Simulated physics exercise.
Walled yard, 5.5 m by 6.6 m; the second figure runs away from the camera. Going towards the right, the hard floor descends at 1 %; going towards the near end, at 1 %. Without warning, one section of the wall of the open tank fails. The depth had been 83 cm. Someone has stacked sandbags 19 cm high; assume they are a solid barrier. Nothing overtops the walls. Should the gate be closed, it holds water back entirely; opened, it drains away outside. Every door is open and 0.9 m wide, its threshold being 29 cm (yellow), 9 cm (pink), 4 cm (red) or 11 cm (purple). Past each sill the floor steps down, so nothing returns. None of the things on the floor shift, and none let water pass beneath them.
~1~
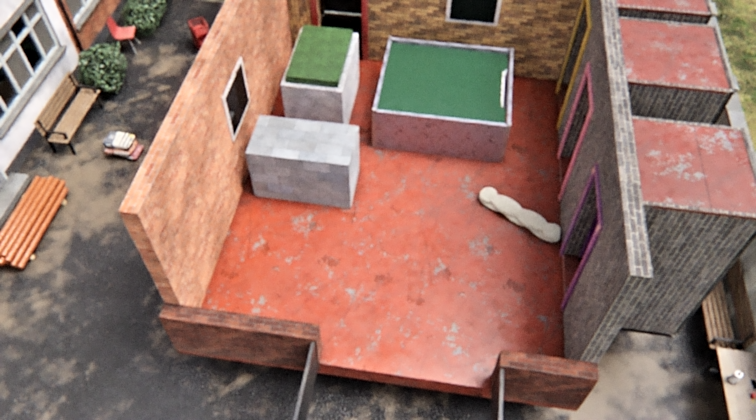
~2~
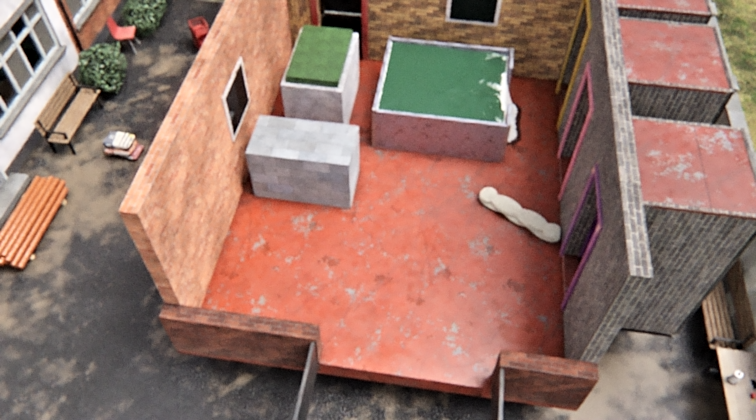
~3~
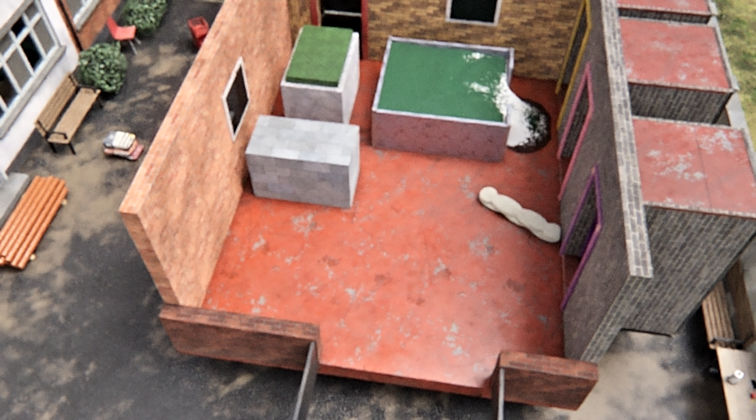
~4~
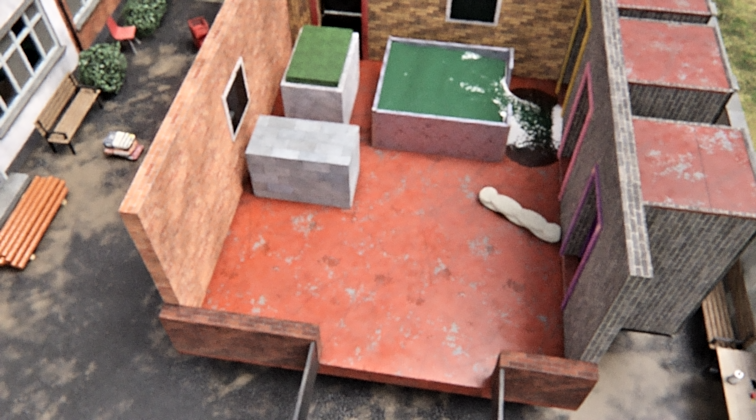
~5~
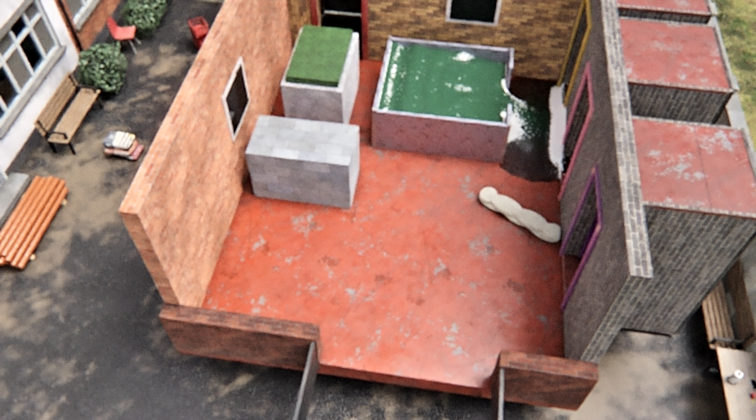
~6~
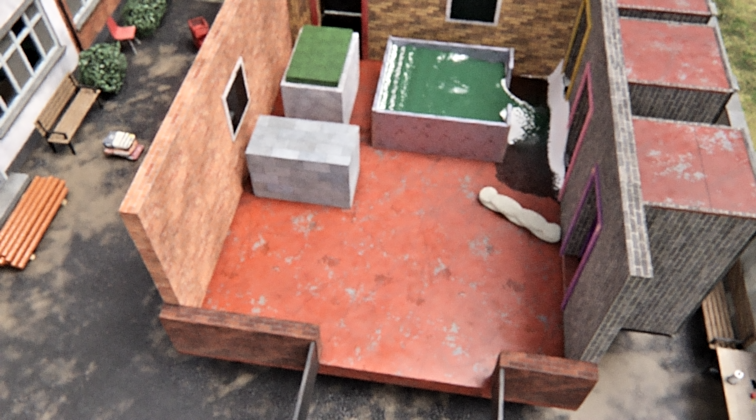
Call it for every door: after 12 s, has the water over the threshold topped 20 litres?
Yellow door topped, pink door topped, red door topped, purple door not topped.
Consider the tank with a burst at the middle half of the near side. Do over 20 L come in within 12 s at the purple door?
So, purple door: Within bounds.
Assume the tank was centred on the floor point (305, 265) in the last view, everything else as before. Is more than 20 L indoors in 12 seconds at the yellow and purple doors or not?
Well, yellow ends up inside the mark and purple ends up beyond the mark.
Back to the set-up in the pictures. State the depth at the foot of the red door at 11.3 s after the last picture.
The depth there is near 8.5 cm.
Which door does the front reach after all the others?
I'd say the red one.
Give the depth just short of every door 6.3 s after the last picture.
Measured in centimetres, the yellow door gives 21, the pink door 17, the red door 9 and the purple door 3.
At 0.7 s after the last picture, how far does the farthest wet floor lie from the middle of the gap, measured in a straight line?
That works out near 3.6 m.
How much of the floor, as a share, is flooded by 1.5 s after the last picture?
Around 30 per cent.
Then, 0.7 s after the last picture water covers 15 % of the floor and is deepest (61 cm) near (551, 133); yellow door 51 cm at the sill, 82 L in, pink door 22 cm at the sill, 35 L in, red door not reached, purple door 3 cm at the sill, 0 L in.
Then, 1.5 s after the last picture water covers 30 % of the floor and is deepest (52 cm) near (551, 133); yellow door 46 cm at the sill, 188 L in, pink door 20 cm at the sill, 81 L in, red door 3 cm at the sill, 0 L in, purple door 7 cm at the sill, 0 L in.
Then, 2.8 s after the last picture water covers 60 % of the floor and is deepest (42 cm) near (551, 133); yellow door 35 cm at the sill, 250 L in, pink door 19 cm at the sill, 133 L in, red door 7 cm at the sill, 4 L in, purple door 5 cm at the sill, 0 L in.
Then, 6.3 s after the last picture water covers 90 % of the floor and is deepest (28 cm) near (542, 222); yellow door 21 cm at the sill, 273 L in, pink door 17 cm at the sill, 220 L in, red door 9 cm at the sill, 47 L in, purple door 3 cm at the sill, 0 L in.
Then, 11.3 s after the last picture water covers 95 % of the floor and is deepest (18 cm) near (542, 222); yellow door 13 cm at the sill, 273 L in, pink door 14 cm at the sill, 308 L in, red door 9 cm at the sill, 117 L in, purple door 7 cm at the sill, 0 L in.
